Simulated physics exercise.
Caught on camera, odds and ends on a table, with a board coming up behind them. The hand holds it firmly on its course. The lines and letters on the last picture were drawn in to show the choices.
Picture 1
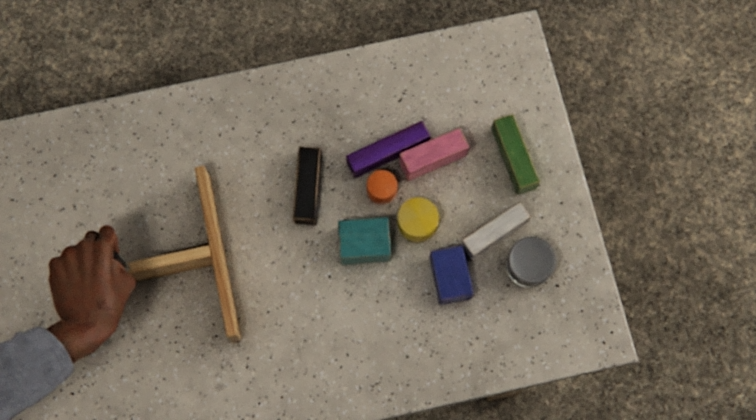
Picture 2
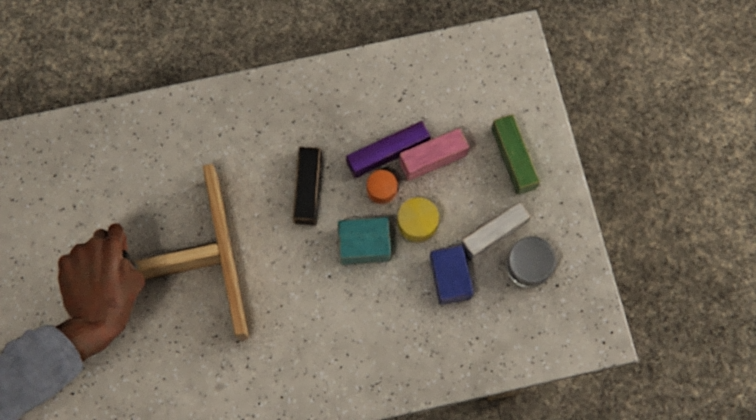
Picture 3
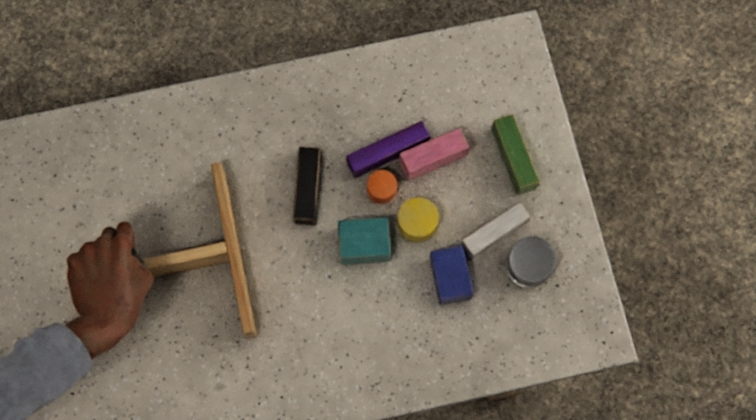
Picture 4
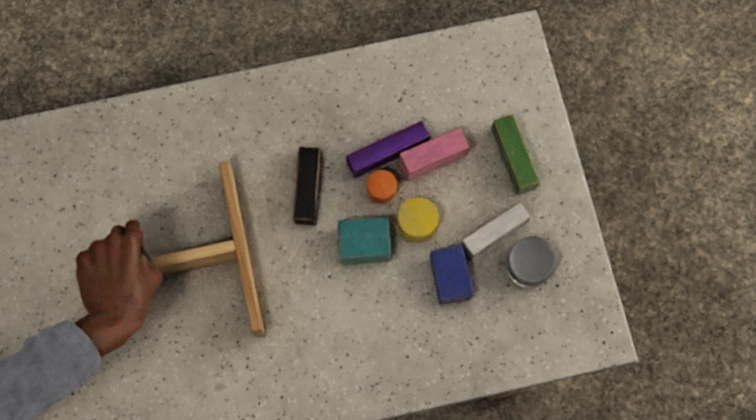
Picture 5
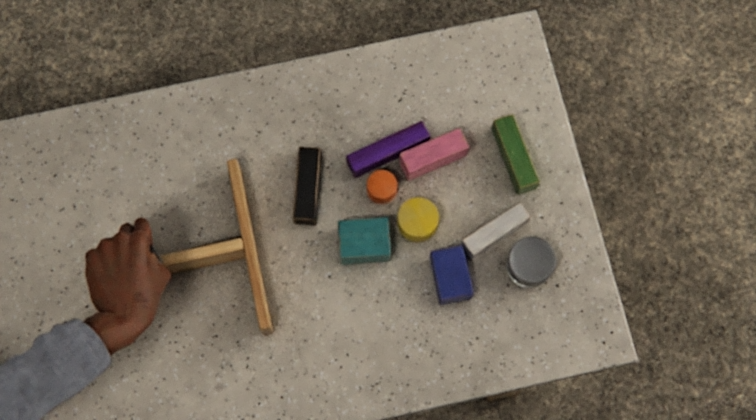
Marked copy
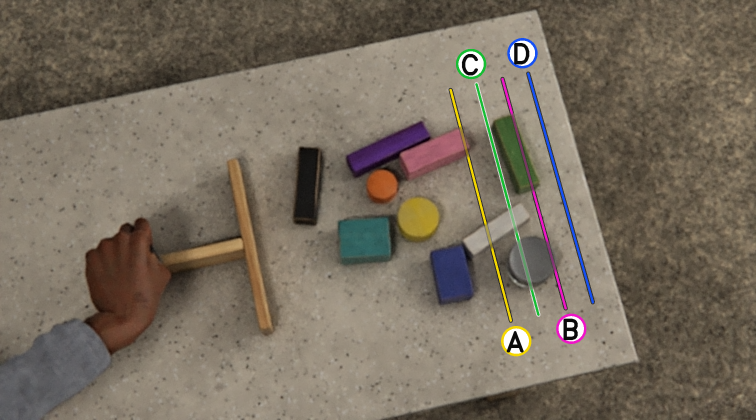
A wooden board on a handle, gripped by a hand in a grey sleeve, slides slowly a short way right across the speckled table toward the black stick, while the colored blocks, bars and round tins all stay still.
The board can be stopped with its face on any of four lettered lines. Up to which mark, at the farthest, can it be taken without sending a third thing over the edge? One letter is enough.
It should halt at C.
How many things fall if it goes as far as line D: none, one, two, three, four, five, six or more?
Six or more.
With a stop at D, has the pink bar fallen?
Yes.
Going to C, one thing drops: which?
The green bar goes over.
On the marked copy, A at (480, 202); B at (533, 190); C at (507, 196); D at (560, 185).
With C. Early on, board (342, 222); purple stick (397, 147); black stick (347, 177).
Further on, board (435, 202); green bar (531, 149); yellow tin (508, 198).
At the end, board (506, 186); green bar over the edge; yellow tin (577, 184); one fallen.
As for the rest, A is within the limit but short; B drops five; D drops seven.
